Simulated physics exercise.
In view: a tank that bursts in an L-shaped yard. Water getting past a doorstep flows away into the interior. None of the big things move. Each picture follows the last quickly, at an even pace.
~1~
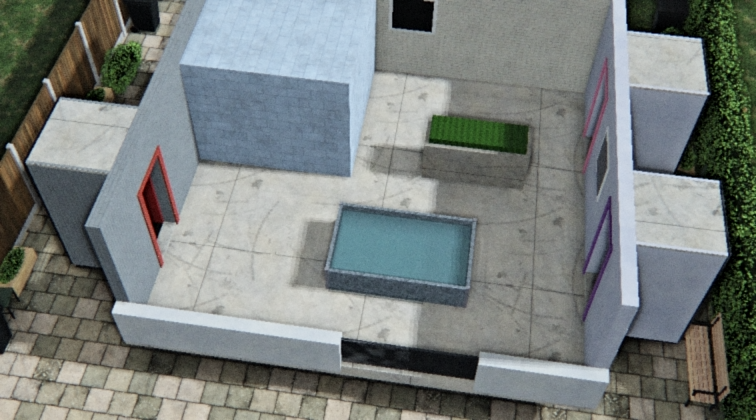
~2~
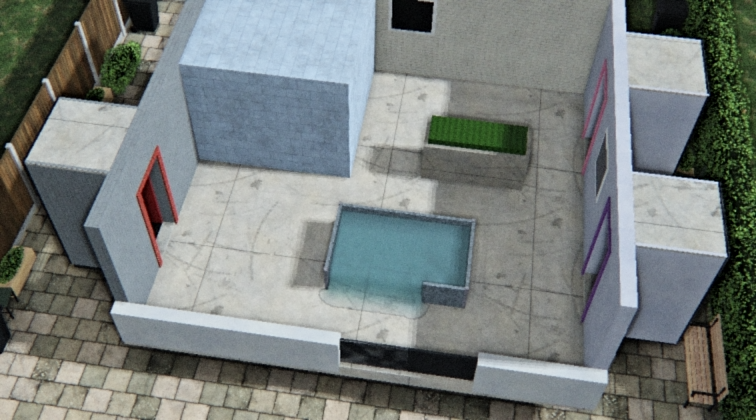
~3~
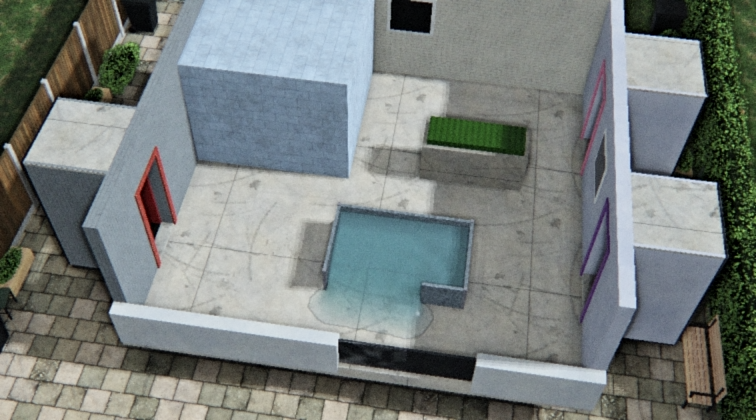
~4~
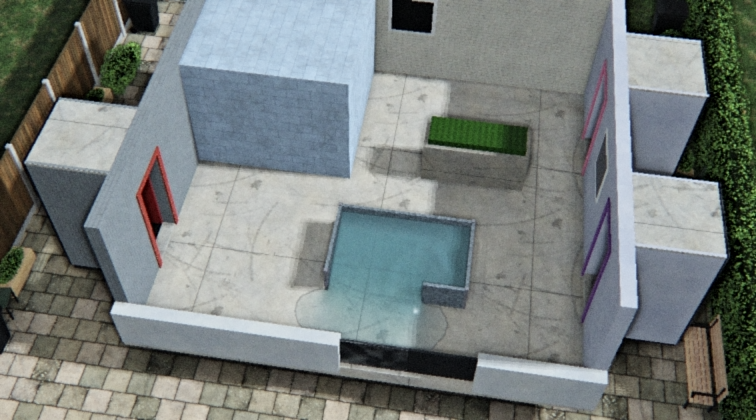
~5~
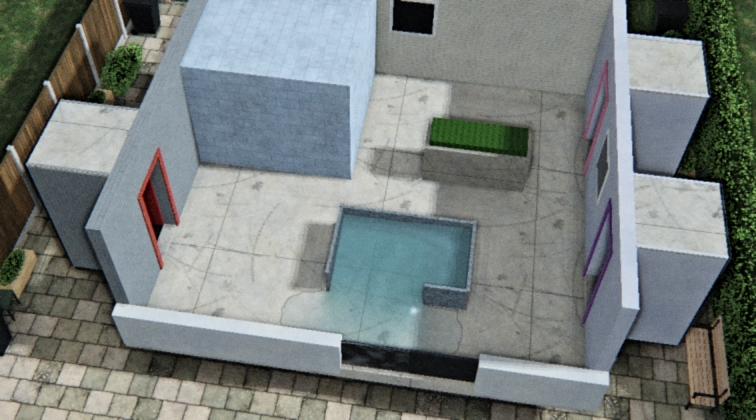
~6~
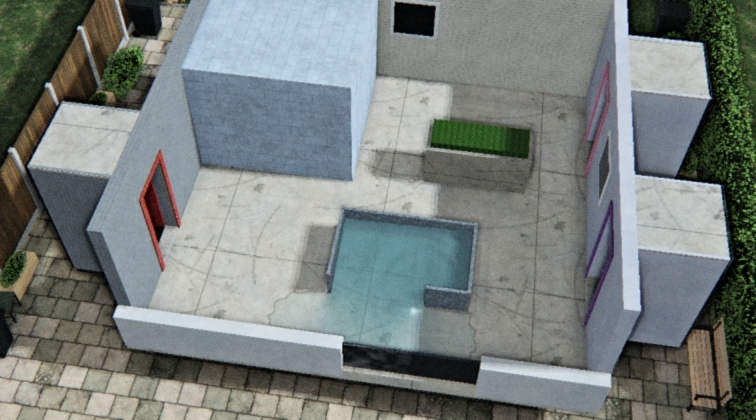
Water pours from a blue-filled, grey-walled tank when part of its front side disappears, spreading in a thin, rounded sheet across the pale floor towards the low front wall and out to the left. The roofless yard, seen from high above, has a pale blue block at upper left, a green-topped planter behind the tank, a red-edged doorway at left and purple-edged openings at right. The view shifts very slightly as the faint wet edge widens over the floor.
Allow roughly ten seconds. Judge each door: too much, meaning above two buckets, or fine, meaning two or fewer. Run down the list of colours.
Red door: Too much, purple door: Fine, pink door: Fine.
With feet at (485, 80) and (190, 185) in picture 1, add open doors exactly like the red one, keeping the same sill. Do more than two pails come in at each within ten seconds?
Lab note, doors in listed order: Under the limit, over the limit.
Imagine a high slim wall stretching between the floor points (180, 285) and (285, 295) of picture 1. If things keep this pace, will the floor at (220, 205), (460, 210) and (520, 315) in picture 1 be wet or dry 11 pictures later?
Untouched, untouched, submerged.
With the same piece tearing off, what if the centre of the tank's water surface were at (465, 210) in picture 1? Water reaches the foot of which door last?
Door noted: The door marked pink.
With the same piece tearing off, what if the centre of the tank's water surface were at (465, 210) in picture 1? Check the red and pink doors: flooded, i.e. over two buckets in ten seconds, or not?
I'd say the red one crosses the threshold while the pink one misses the threshold.
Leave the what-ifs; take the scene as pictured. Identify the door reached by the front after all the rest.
Looking at the pictures, the answer is the one in pink.
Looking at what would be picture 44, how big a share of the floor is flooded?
That should be about 70 %.
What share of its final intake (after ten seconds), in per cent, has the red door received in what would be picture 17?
Around 0 in a hundred.
A moment on, water covers 10 % of the floor; the red door not reached, the purple door not reached, the pink door not reached.
Next, water covers 25 % of the floor; the red door not reached, the purple door not reached, the pink door not reached.
Then, water covers 40 % of the floor; the red door over two buckets in, the purple door wet at the sill, nothing in, the pink door not reached.
Later, water covers 70 % of the floor; the red door over two buckets in, the purple door under two buckets in, the pink door wet at the sill, nothing in.
In the end, water covers 90 % of the floor; the red door over two buckets in, the purple door under two buckets in, the pink door wet at the sill, nothing in.
